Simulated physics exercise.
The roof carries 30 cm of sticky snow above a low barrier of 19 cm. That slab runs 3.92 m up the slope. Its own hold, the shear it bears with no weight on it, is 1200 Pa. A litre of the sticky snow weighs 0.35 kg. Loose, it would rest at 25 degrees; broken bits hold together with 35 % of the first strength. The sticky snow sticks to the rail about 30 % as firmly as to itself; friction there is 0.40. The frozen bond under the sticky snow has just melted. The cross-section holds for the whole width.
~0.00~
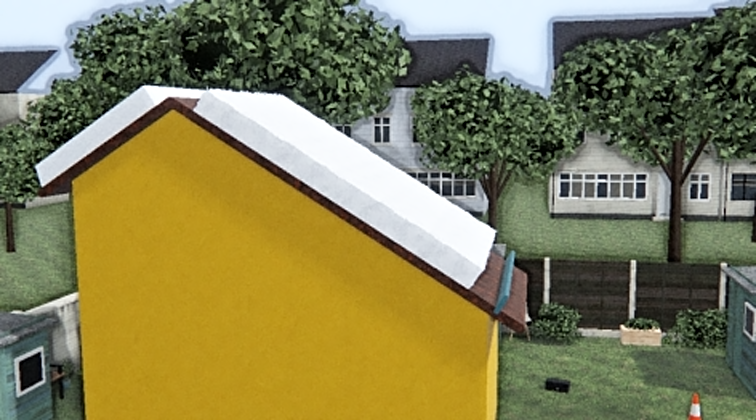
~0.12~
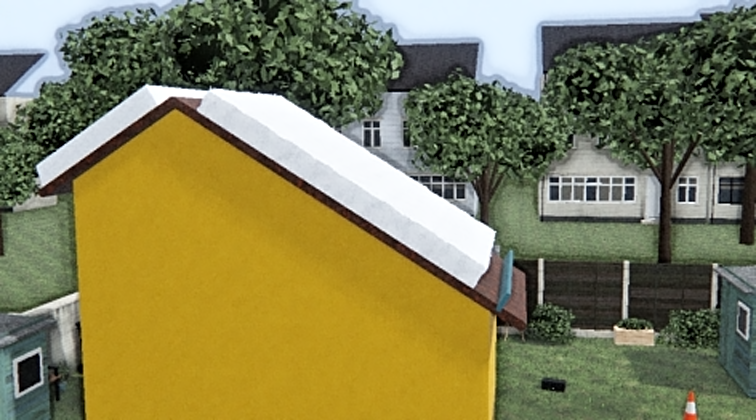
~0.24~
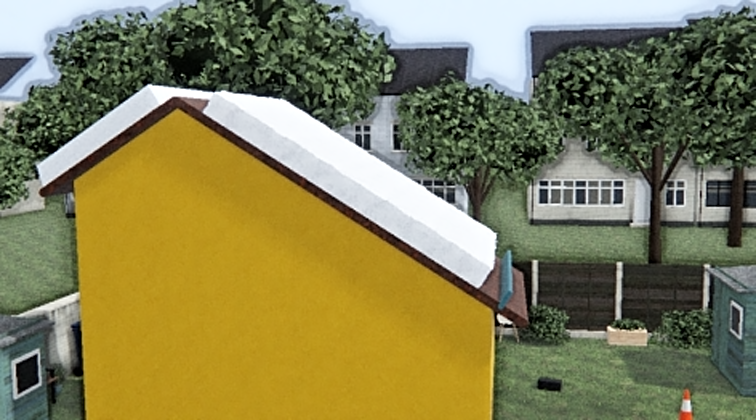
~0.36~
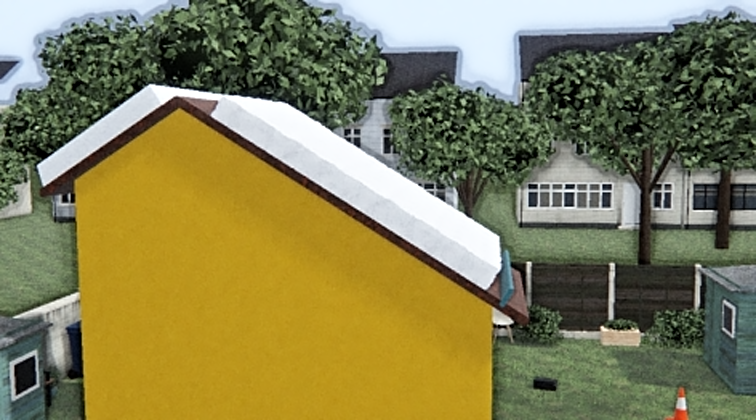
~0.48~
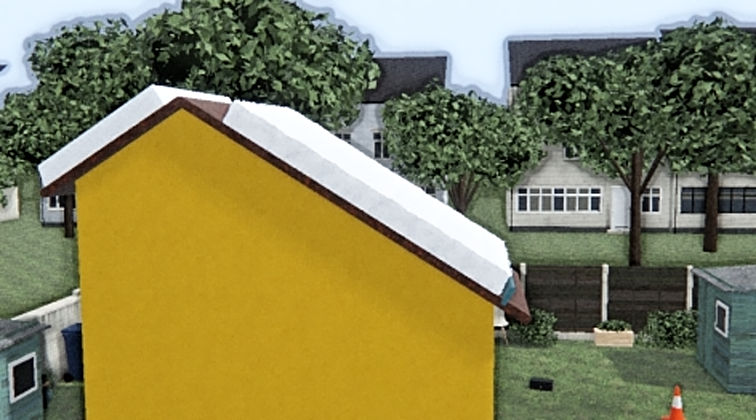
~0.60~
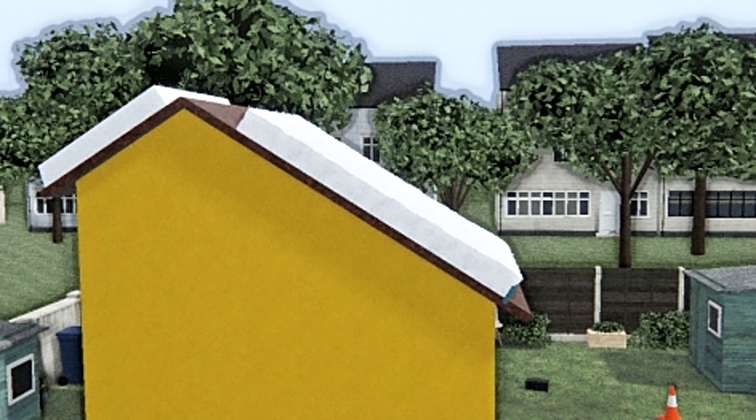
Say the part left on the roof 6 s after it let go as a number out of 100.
The part left on the roof 6 s after it let go is near 63 %.
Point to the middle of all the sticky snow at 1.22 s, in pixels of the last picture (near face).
Around (433, 236).
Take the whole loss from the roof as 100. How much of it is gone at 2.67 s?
Some 90 per cent.
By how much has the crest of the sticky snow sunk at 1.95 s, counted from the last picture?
Roughly 0.8 m.
After 1.22 s, 91 % of the snow is on the roof.
After 1.95 s, 73 % of the snow is on the roof.
After 2.67 s, 66 % of the snow is on the roof.
After 3.40 s, 63 % of the snow is on the roof.
After 6.00 s, at the end, 63 % of the snow is on the roof.
